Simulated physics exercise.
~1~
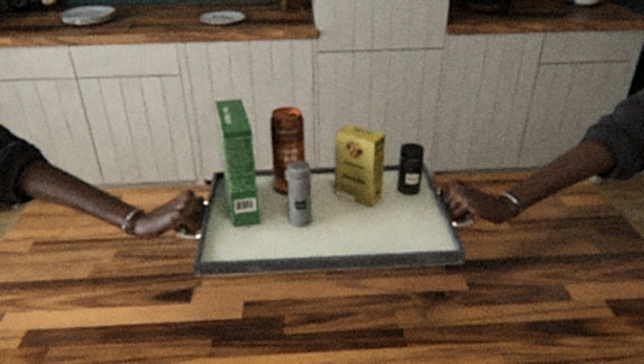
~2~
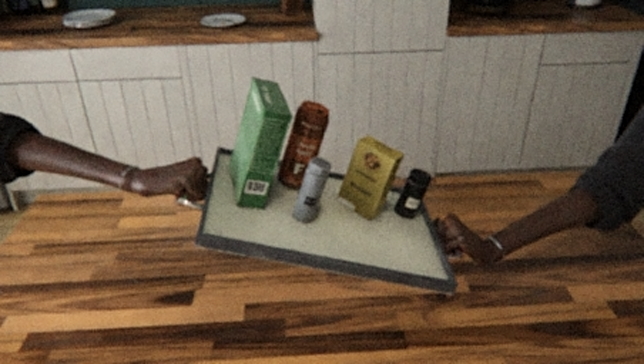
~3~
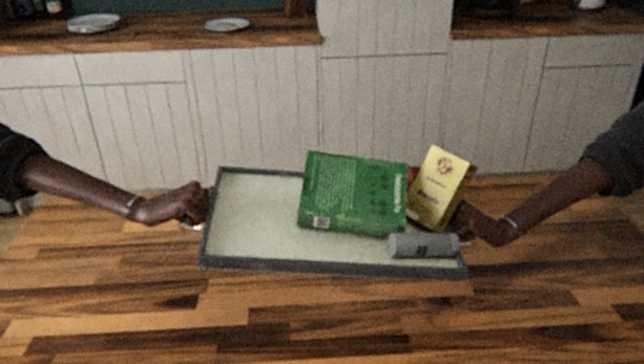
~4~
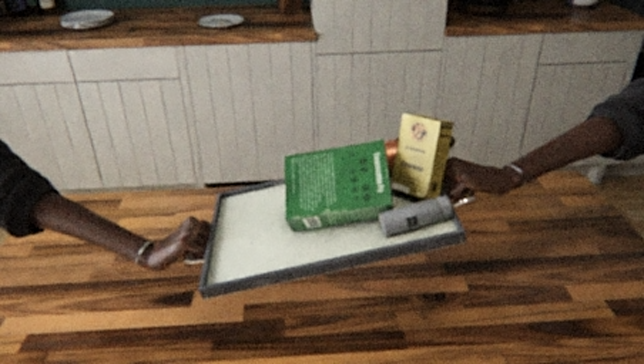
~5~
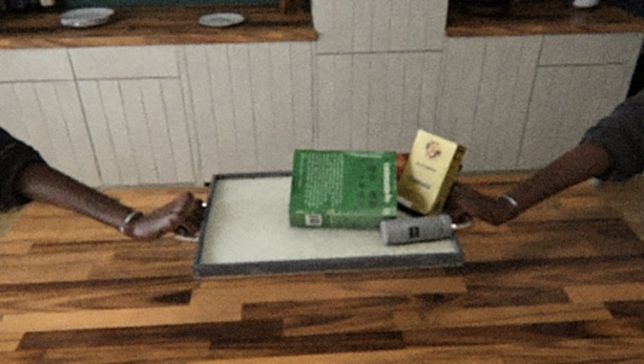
At first, two hands hold a tray level above a wooden counter, with a green packet, an orange can, a grey shaker, a yellow packet and a small black shaker standing on it. The right side dips, and everything leans that way. The green packet, can and grey shaker topple and end up toward the right, while the yellow packet leans by the right hand. The tray then tips the other way, its left side lower, but the fallen things stay bunched at the right. Finally it returns to level, the yellow packet still leaning beside the toppled items.
